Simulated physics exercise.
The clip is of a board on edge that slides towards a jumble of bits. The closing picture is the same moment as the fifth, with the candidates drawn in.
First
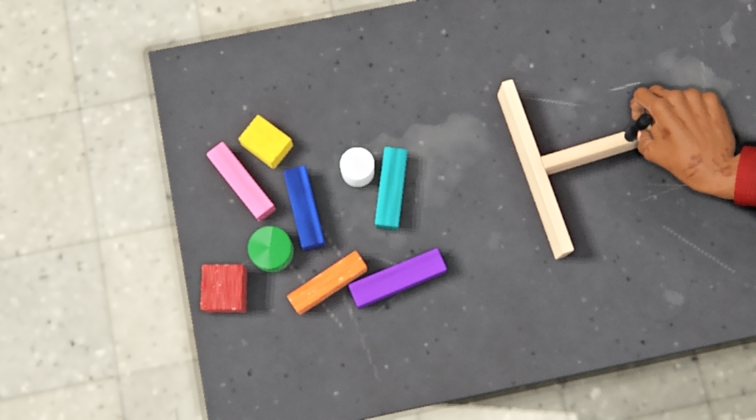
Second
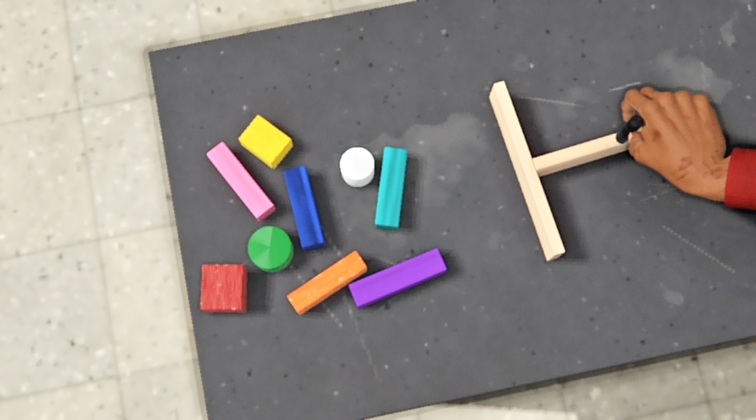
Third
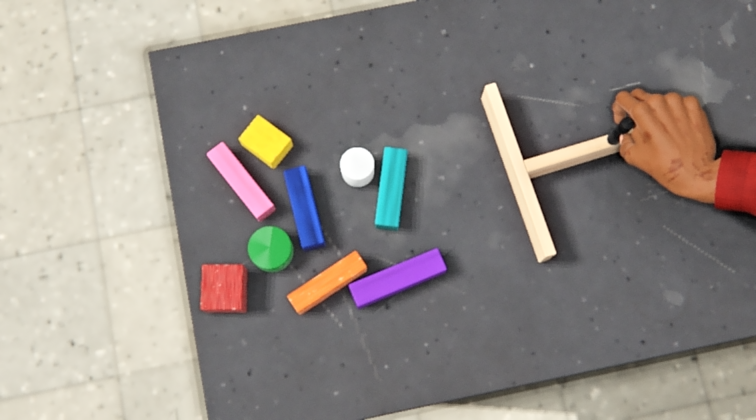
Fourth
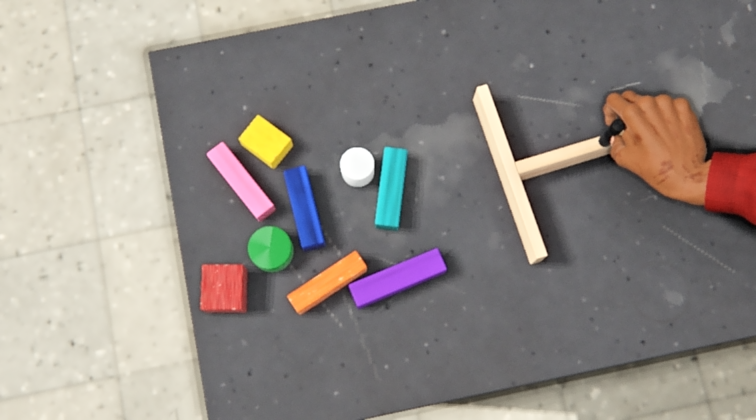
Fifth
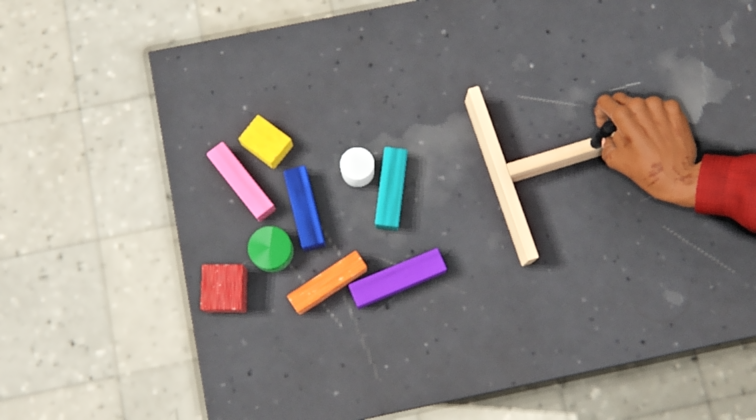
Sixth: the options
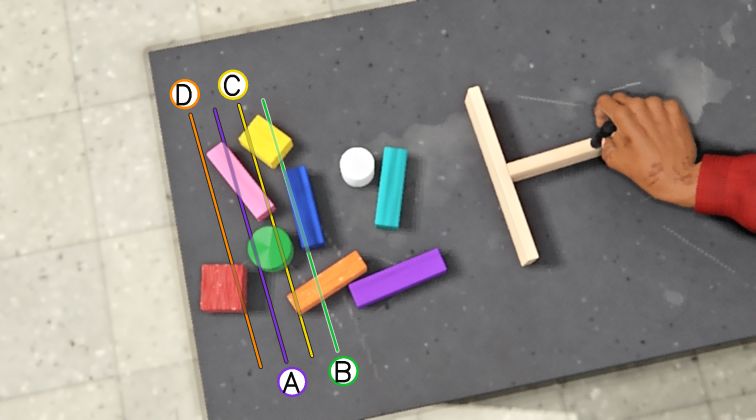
A wooden board on edge, gripped by a hand at its black-knobbed handle, slides slowly left across a dark tabletop. It moves a short way towards a jumble of colourful sticks and blocks, among them purple, teal, red and yellow. The pieces stay still, with a gap remaining between them and the board.
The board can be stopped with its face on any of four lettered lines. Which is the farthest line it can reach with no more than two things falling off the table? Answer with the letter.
At A, and not beyond.
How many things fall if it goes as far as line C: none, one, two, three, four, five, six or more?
By then, none.
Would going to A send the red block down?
Yes.
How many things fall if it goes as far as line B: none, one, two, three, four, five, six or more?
The count is none.
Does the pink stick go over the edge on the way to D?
Yes.
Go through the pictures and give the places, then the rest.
The first frame shows purple stick (398, 279); red block (224, 289); board (538, 164).
The second frame shows board (529, 166); blue stick (305, 209).
The third frame shows board (520, 168); pink stick (242, 182).
The fourth frame shows board (512, 170); orange bar (328, 283).
The fifth frame shows board (503, 171); purple stick (398, 279); red block (224, 289); yellow block (266, 142).
On the marked copy, A at (250, 232); B at (299, 222); C at (274, 227); D at (225, 237).
Taking A. A third of the way, board (412, 190); purple stick (382, 284); turquoise stick (386, 192).
Two thirds of the way, board (322, 208); red block (217, 295); pink stick (220, 188).
When it is over, board (249, 223); red block over the edge; pink stick over the edge; two fallen.
As for the rest, B is within the limit but short; C is within the limit but short; D drops four.
